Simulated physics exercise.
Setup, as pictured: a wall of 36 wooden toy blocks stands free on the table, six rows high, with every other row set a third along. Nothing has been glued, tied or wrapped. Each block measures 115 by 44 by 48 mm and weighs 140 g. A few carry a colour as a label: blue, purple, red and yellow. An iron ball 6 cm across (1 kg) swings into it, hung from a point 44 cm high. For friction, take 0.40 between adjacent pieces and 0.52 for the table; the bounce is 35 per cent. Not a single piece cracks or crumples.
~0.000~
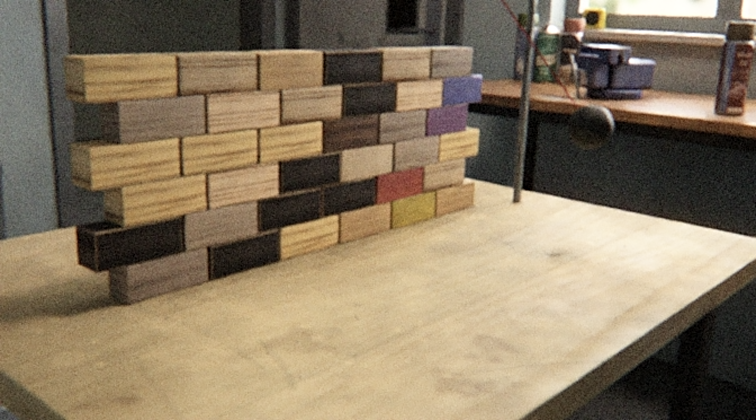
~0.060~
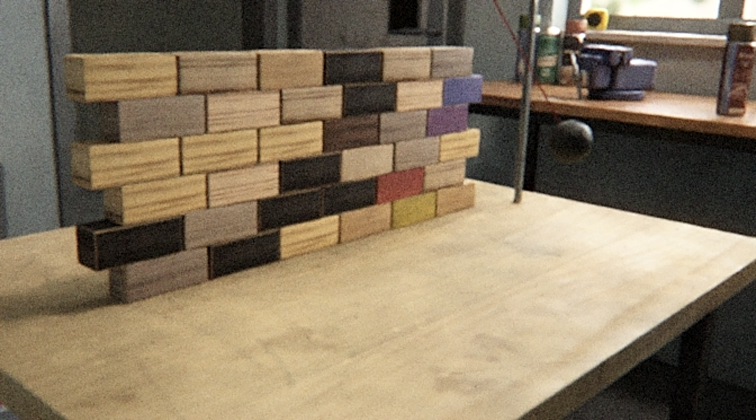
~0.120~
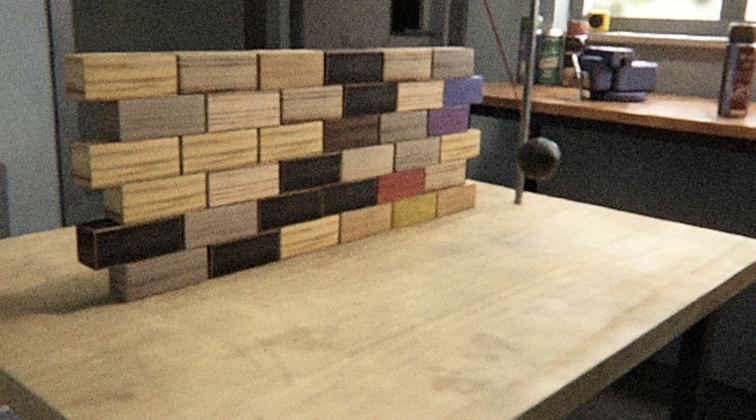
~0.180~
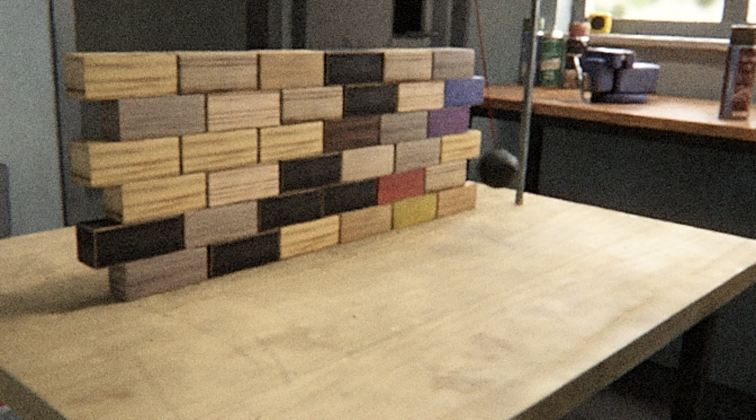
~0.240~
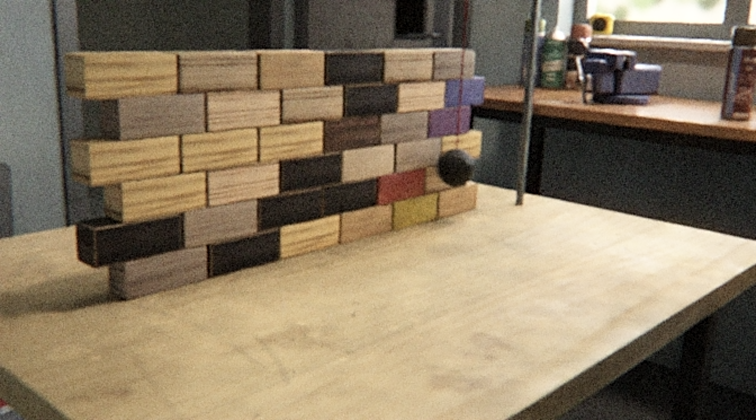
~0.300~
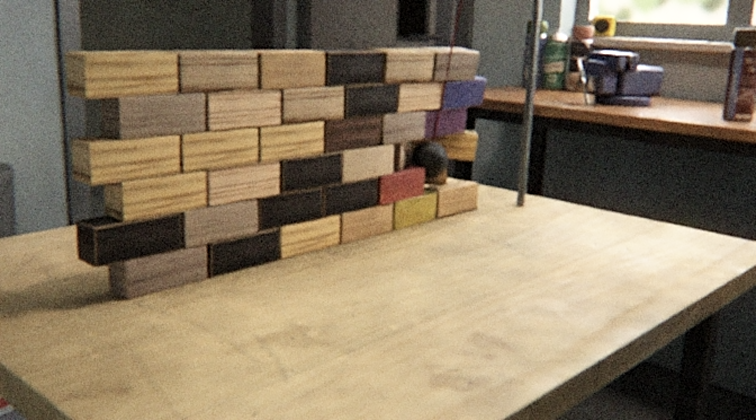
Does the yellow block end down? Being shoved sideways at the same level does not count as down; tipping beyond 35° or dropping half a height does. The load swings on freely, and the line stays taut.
No.
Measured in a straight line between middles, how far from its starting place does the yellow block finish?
About 0 cm from where it started.
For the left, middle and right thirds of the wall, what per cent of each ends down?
0 / 0 / 60 %, left to right.
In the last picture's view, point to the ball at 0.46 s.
It should be near pixel (391, 138).
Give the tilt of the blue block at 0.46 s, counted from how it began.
At that moment, roughly 60 degrees.
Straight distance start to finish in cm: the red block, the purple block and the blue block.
Red 0 cm, purple 14 cm, blue 20 cm.
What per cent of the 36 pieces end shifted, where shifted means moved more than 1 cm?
Share: 25 in a hundred.
After 0.46 s, line 25° past plumb; 5 of the 36 blocks down; yellow block unmoved; blue block leaning 60°, 6 cm lower.
After 0.72 s, line 13° past plumb; 7 of the 36 blocks down; yellow block unmoved; blue block on its side.
At rest (1.6 s), line 19° past plumb; 7 of the 36 blocks down; yellow block unmoved; blue block upside down; purple block on its side. As the last picture would show them, middles, yellow block near (406, 209), blue block near (488, 206).
